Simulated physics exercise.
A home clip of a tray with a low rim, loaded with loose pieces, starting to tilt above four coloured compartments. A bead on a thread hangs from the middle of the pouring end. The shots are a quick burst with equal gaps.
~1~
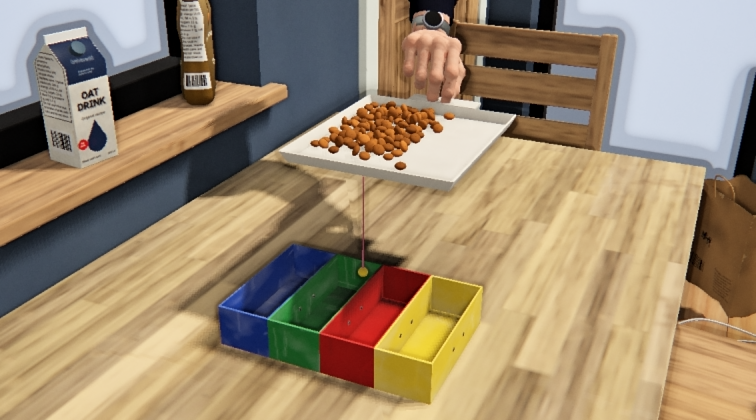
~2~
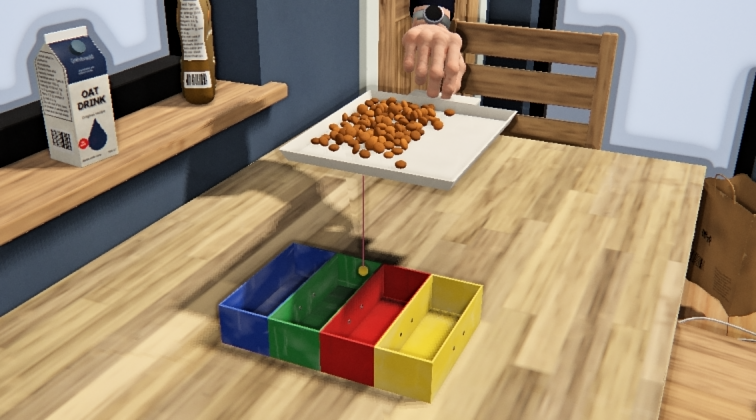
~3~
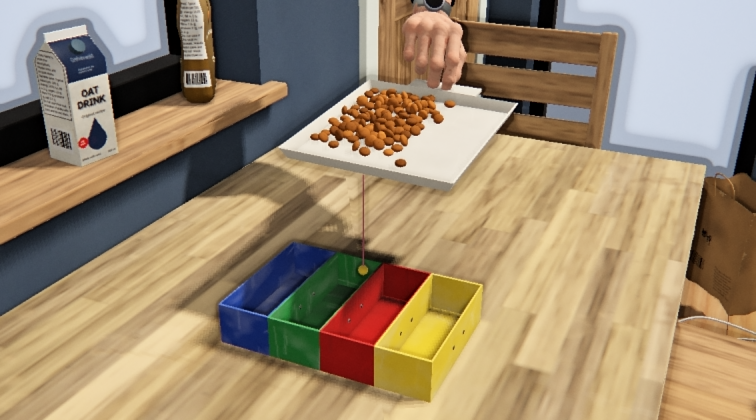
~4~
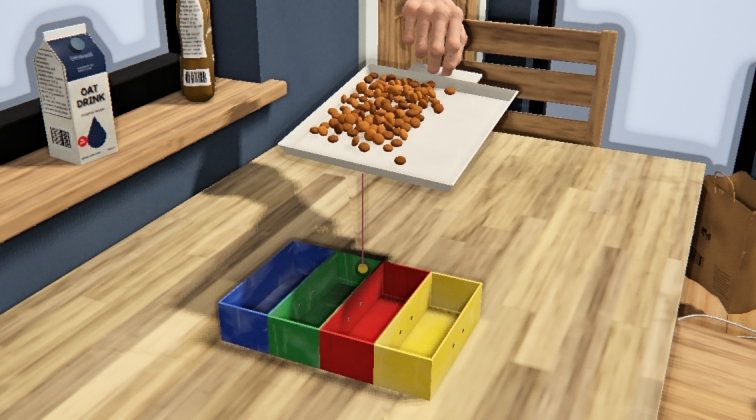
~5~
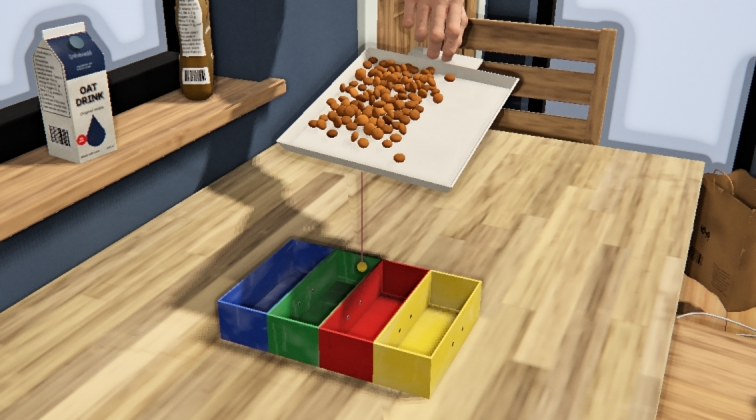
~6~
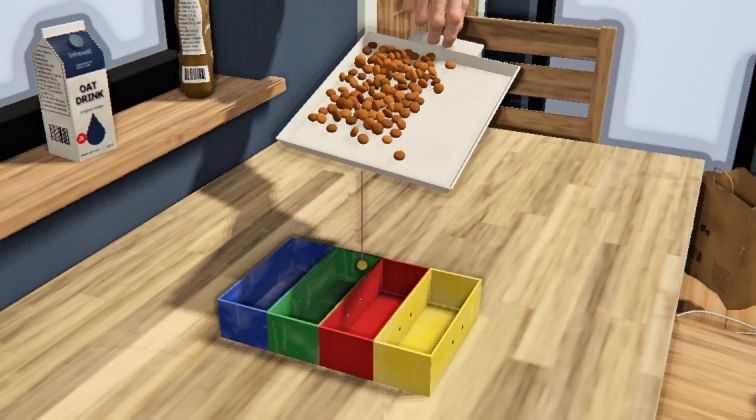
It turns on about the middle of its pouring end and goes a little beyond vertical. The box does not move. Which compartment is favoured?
The yellow one ends fullest.
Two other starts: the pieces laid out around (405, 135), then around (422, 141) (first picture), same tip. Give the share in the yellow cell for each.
In turn 50 and 60 in a hundred.
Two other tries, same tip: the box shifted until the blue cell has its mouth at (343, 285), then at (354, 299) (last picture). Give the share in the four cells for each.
The first gives 100 %, the second 90 %.
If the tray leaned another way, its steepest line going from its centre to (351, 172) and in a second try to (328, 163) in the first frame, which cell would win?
In turn: That blue cell; blue.
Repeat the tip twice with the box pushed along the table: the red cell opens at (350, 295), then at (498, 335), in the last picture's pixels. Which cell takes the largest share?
At the first place the yellow cell, at the second green.
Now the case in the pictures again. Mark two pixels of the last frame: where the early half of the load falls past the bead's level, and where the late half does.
First near (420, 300), later near (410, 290).
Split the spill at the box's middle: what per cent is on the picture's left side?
Close to 10 per cent.
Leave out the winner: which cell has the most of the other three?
It is the red one.
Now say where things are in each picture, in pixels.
The first frame shows corners of the pouring end at (287, 150) and (449, 178), level; middle of the load at (386, 125), bits of cat kibble; bead on its thread at (363, 272); blue cell at (244, 328); green cell at (294, 342); red cell at (347, 356); yellow cell at (403, 372).
The second frame shows corners of the pouring end at (287, 148) and (449, 178), level; middle of the load at (386, 122).
The third frame shows corners of the pouring end at (287, 146) and (449, 179), tipped barely, lowest at the right corner; middle of the load at (386, 115).
The fourth frame shows corners of the pouring end at (286, 143) and (449, 180), tipped a little, lowest at the right corner; middle of the load at (386, 105).
The fifth frame shows corners of the pouring end at (285, 139) and (448, 182), tipped a little, lowest at the right corner; middle of the load at (391, 101).
The sixth frame shows corners of the pouring end at (285, 136) and (448, 183), tipped clearly, lowest at the right corner; middle of the load at (391, 91); blue cell at (244, 321); green cell at (294, 335); red cell at (346, 349); yellow cell at (402, 365).
Soon, tray tipped steeply; about half on the tray; a small part in the red cell; a stray few in the yellow cell; a stray few in the green cell; about a third falling or outside the box.
A while on, tray tipped past a quarter turn; about half in the yellow cell; about a quarter in the red cell; a small part in the green cell; about a quarter falling or outside the box.
Towards the end, tray tipped past a quarter turn; about half in the yellow cell; about a quarter in the red cell; a small part in the green cell; about a quarter falling or outside the box.
Finally, tray tipped past a quarter turn; about half in the yellow cell; about a quarter in the red cell; a small part in the green cell; none in the blue cell; about a quarter outside the box.
